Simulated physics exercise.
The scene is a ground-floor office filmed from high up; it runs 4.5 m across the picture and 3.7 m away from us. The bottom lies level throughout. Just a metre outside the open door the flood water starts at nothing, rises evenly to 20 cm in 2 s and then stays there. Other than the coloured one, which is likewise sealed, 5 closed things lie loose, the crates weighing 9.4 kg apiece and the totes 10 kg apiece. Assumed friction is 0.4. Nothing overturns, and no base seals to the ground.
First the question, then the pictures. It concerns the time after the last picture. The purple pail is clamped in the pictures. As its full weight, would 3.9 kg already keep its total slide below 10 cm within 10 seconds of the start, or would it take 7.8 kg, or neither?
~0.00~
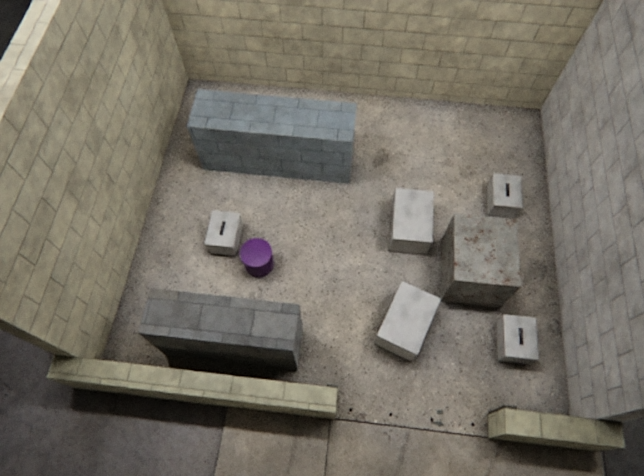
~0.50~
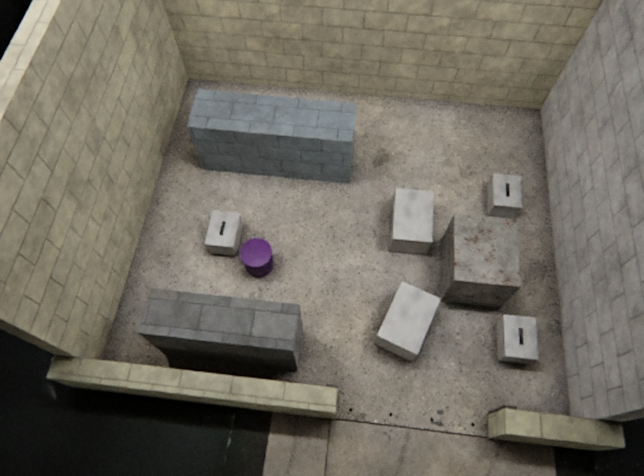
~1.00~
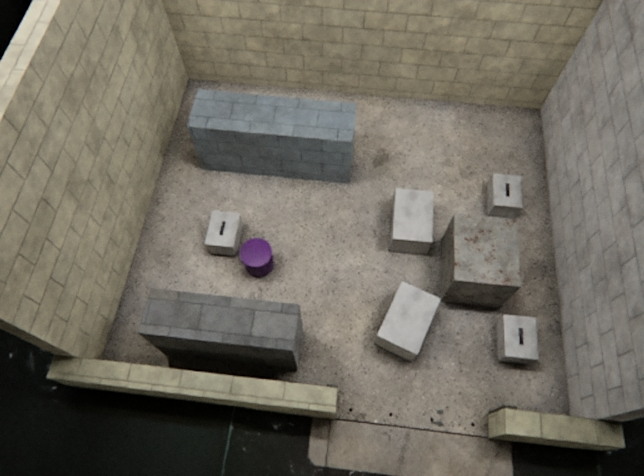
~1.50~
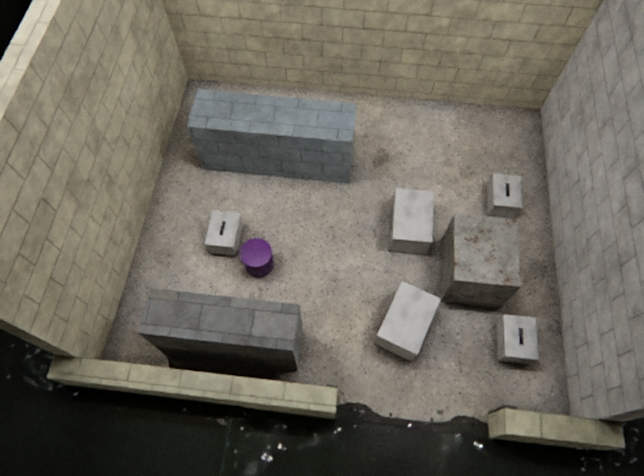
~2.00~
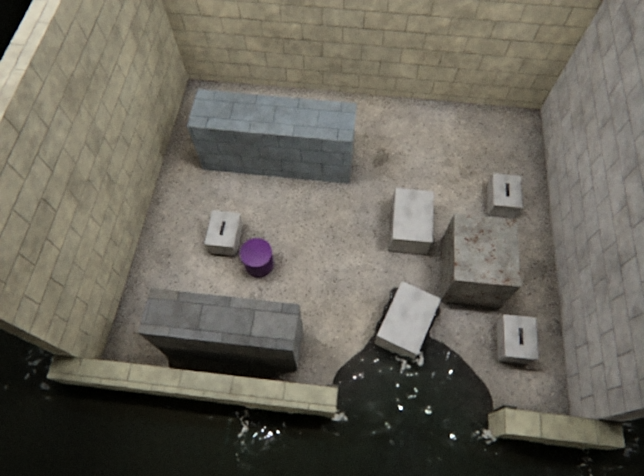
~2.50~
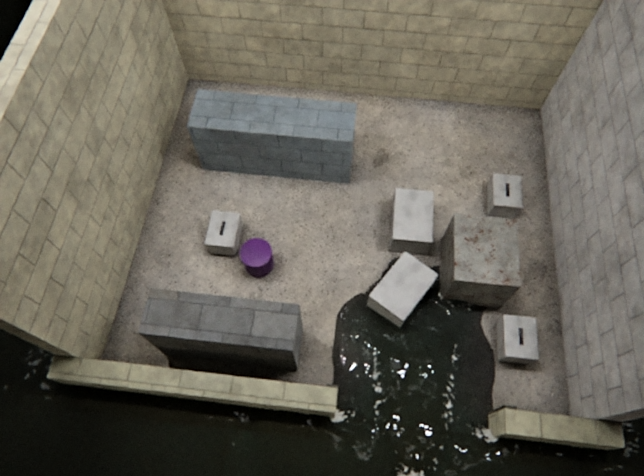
Odds are only the heavier choice passes.
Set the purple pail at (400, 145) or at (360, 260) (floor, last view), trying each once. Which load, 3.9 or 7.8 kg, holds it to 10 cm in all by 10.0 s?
Log: Try 1 neither pick works; try 2 neither pick works.
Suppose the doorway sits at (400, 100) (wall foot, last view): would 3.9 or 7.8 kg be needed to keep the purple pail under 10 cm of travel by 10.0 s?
I'd say you need the heavier one.
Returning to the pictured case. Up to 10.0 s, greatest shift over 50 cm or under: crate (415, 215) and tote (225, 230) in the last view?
Exceeds it; falls short.
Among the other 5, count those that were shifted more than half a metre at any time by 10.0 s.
The total is 3.
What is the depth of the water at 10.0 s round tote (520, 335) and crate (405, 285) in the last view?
Close to 11 and 8 centimetres.
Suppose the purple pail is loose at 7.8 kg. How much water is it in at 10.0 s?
8 cm, roughly.
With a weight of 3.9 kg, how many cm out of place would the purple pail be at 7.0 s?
Shift: Roughly 0 cm.
After 3.5 s the purple pail would be 0 cm from its start with 3.9 kg and 0 cm from its start with 7.8 kg; 1 cm of water round it then.
After 4.5 s the purple pail would be 0 cm from its start with 3.9 kg and 0 cm from its start with 7.8 kg; 2 cm of water round it then.
After 7.0 s the purple pail would be 0 cm from its start with 3.9 kg and 0 cm from its start with 7.8 kg; 4 cm of water round it then.
After 10.0 s the purple pail would be 66 cm from its start with 3.9 kg and 1 cm from its start with 7.8 kg; 8 cm of water round it then.
